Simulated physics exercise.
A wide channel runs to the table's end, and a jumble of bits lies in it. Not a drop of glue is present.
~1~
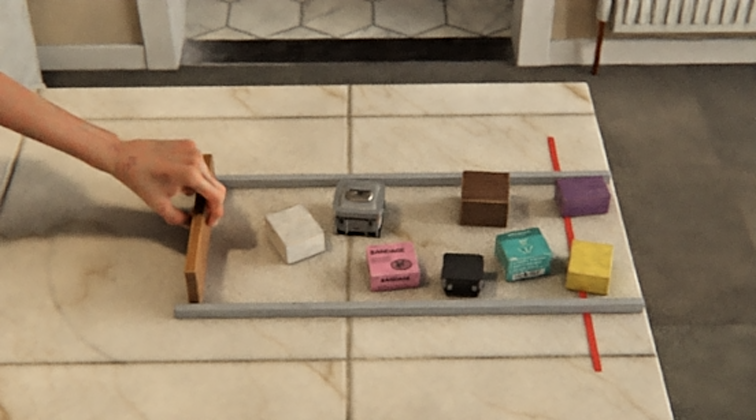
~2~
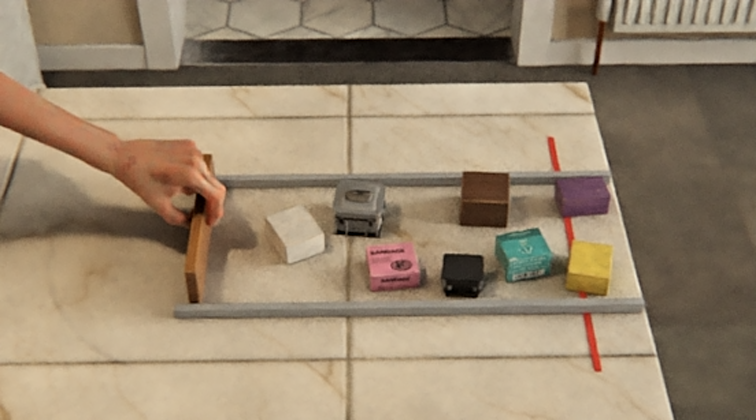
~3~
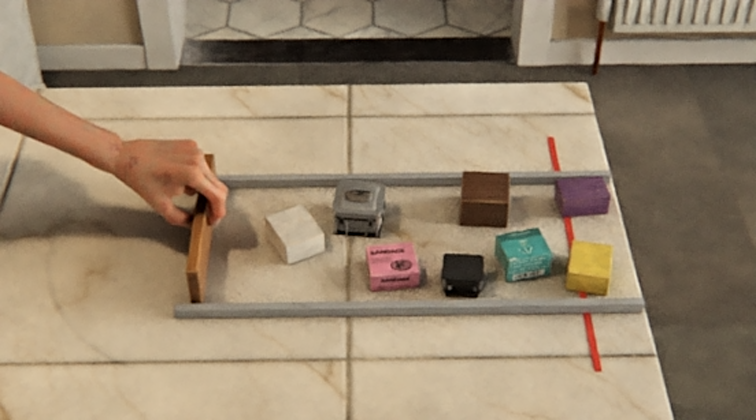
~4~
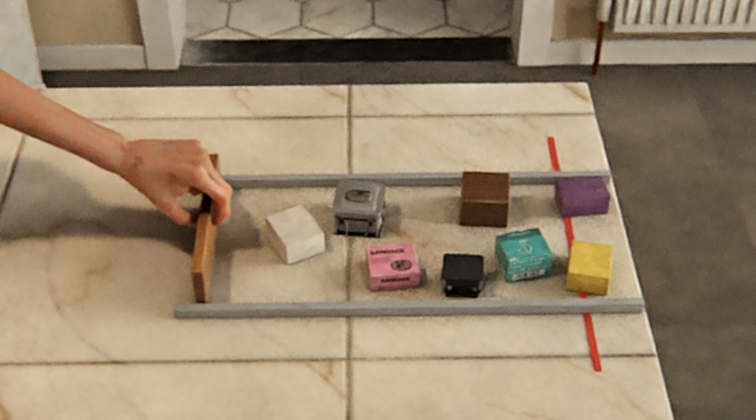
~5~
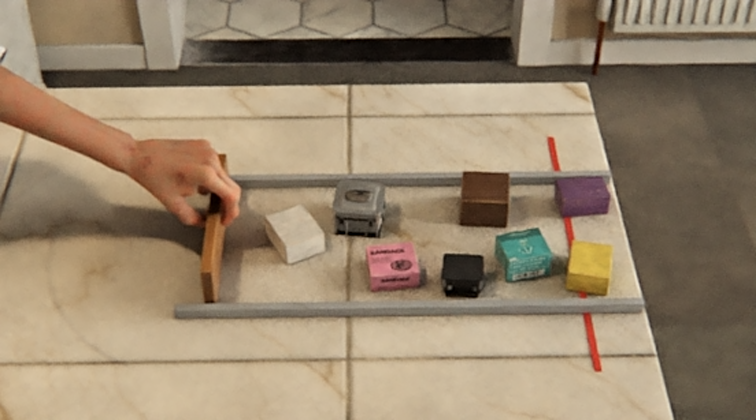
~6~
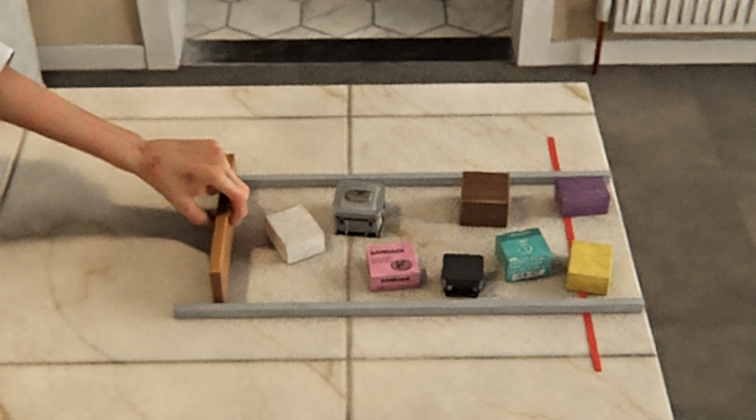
On a marble tabletop, a hand sliding a wooden board slightly right between grey rails, with scattered coloured blocks staying still.
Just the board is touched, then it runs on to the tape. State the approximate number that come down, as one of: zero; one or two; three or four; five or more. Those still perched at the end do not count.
Approximate number down: Five or more.
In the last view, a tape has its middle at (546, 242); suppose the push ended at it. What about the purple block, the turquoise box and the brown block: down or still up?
As for the purple block, it does not stay; the turquoise box keeps its spot; the brown block keeps its spot.
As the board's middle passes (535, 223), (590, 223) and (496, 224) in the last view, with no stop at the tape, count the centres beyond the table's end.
Middles past end - pos 1: 3, pos 2: 5, pos 3: 1.
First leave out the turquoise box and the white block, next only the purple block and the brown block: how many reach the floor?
You'd count 4 the first time and 3 the second time.
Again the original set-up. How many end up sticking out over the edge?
1 overhanging.
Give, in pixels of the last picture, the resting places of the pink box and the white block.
About (626, 274), and the other about (594, 235).
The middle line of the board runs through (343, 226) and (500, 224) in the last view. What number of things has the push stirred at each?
In order, the tallies are 3 and 8.
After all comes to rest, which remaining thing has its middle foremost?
Closest in the end is the pink box.
Soon after, none off yet; purple block at rest near (582, 197); yellow block at rest near (590, 267); turquoise box at rest near (523, 255).
At rest, the number that fall off is five or more; fallen, black case, brown block, turquoise box, yellow block and purple block.
